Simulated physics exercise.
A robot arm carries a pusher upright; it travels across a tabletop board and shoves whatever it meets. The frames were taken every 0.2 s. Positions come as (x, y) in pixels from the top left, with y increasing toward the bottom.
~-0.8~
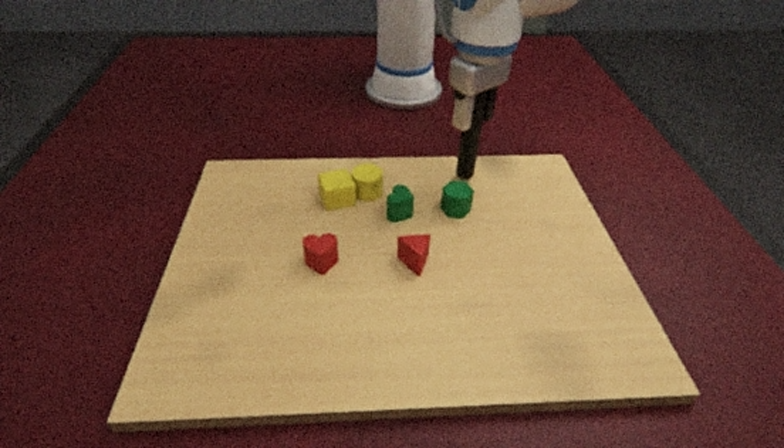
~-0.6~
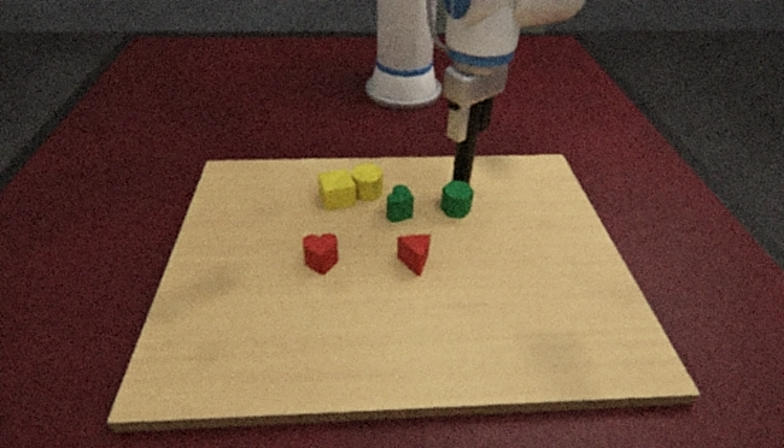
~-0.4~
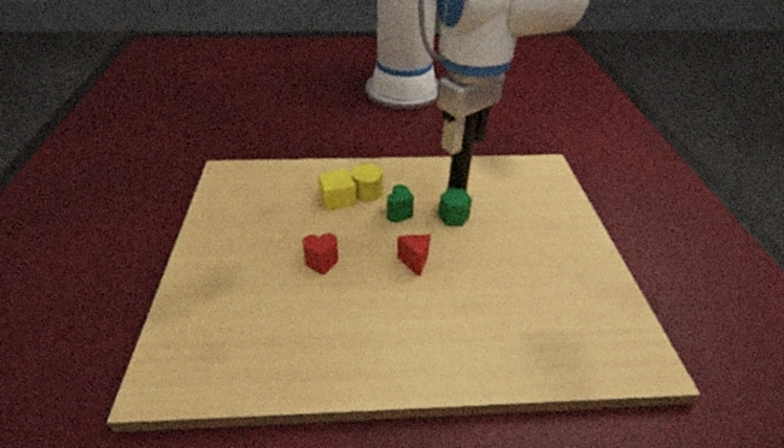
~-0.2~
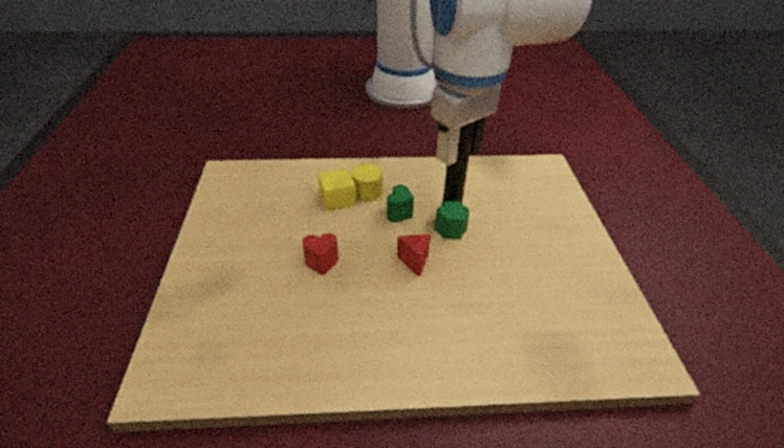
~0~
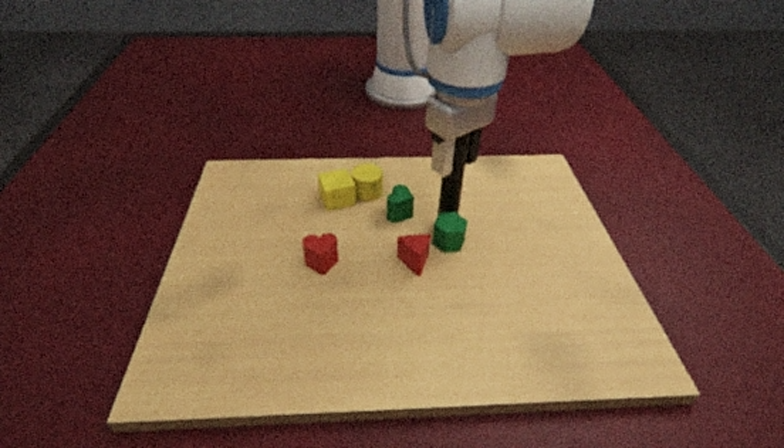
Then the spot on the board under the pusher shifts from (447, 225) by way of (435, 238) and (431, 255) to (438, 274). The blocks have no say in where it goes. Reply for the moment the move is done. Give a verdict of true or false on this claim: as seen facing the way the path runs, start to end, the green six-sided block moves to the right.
That is false.
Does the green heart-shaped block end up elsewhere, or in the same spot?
Here the green heart-shaped block stays on its spot.
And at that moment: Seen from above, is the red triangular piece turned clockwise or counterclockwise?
Twists clockwise.
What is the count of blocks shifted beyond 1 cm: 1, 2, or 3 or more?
2.
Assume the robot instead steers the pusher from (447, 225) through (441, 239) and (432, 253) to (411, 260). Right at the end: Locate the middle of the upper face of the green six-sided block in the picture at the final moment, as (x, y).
Put as a pixel place, it's (453, 247).
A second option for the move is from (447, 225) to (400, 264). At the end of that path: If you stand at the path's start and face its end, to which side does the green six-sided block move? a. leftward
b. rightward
The correct letter is a.
On the path given first. Halfway along, pusher at (432, 241); green six-sided block at (454, 240), turned 40° anticlockwise.
At the end, pusher at (439, 268); green heart-shaped block still; red triangular piece at (413, 250), turned 65° clockwise; green six-sided block at (468, 251), turned 85° anticlockwise.
